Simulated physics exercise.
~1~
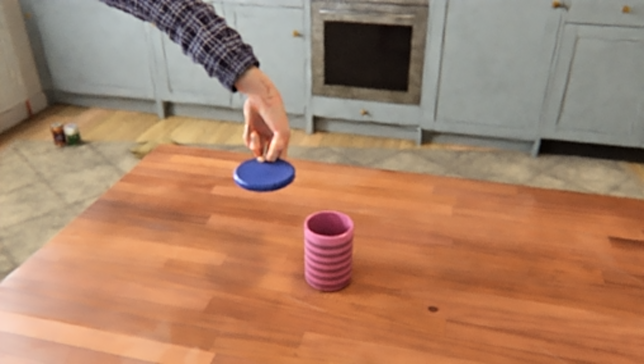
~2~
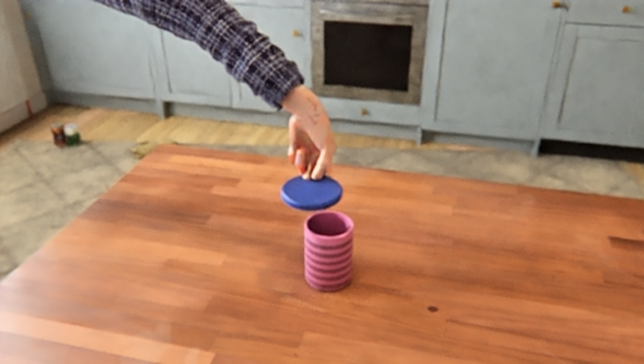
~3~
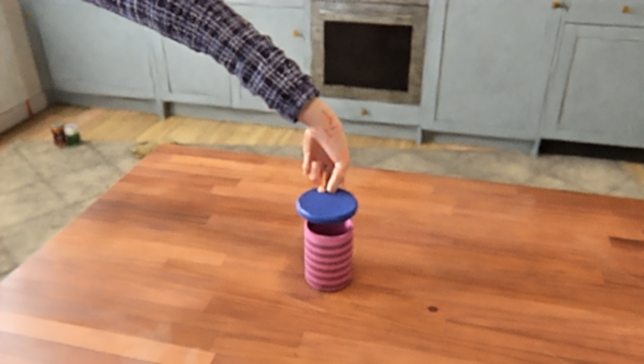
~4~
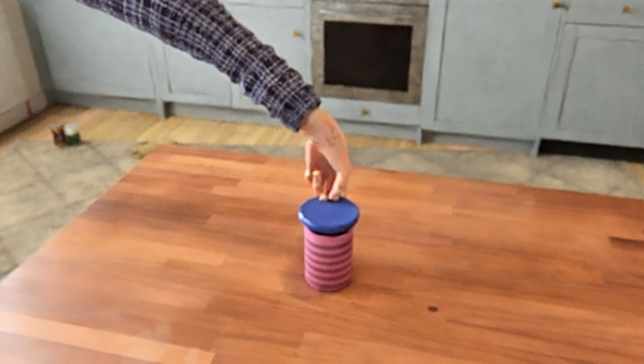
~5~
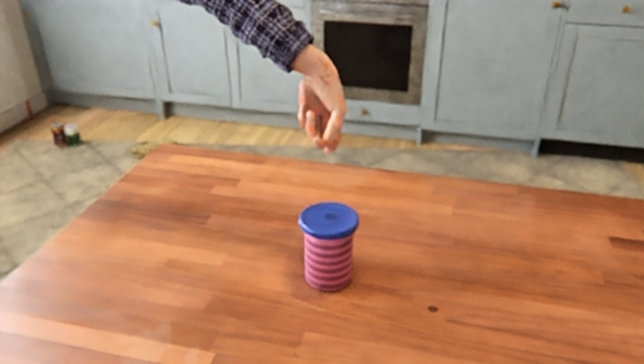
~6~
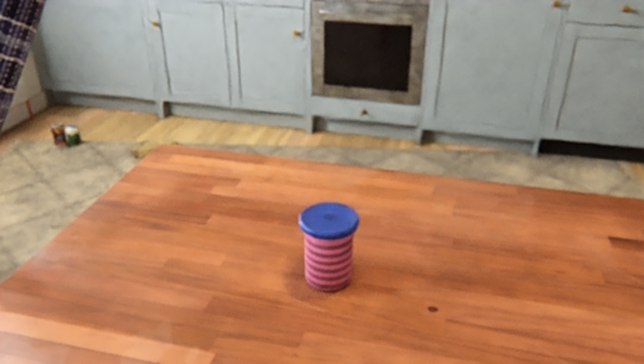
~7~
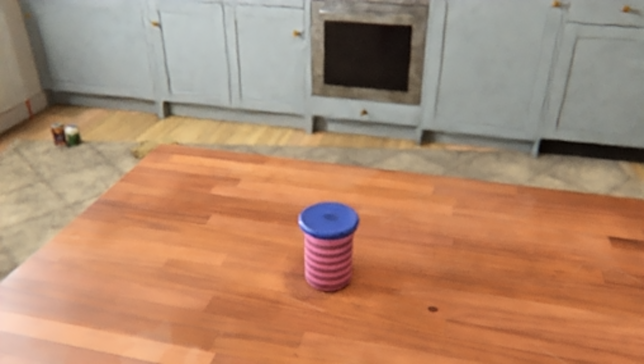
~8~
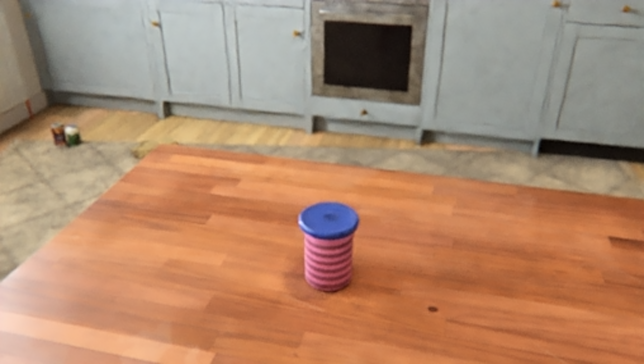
Blue coaster being lowered by a hand onto a ridged pink pot, then left resting on the rim, covering the opening.
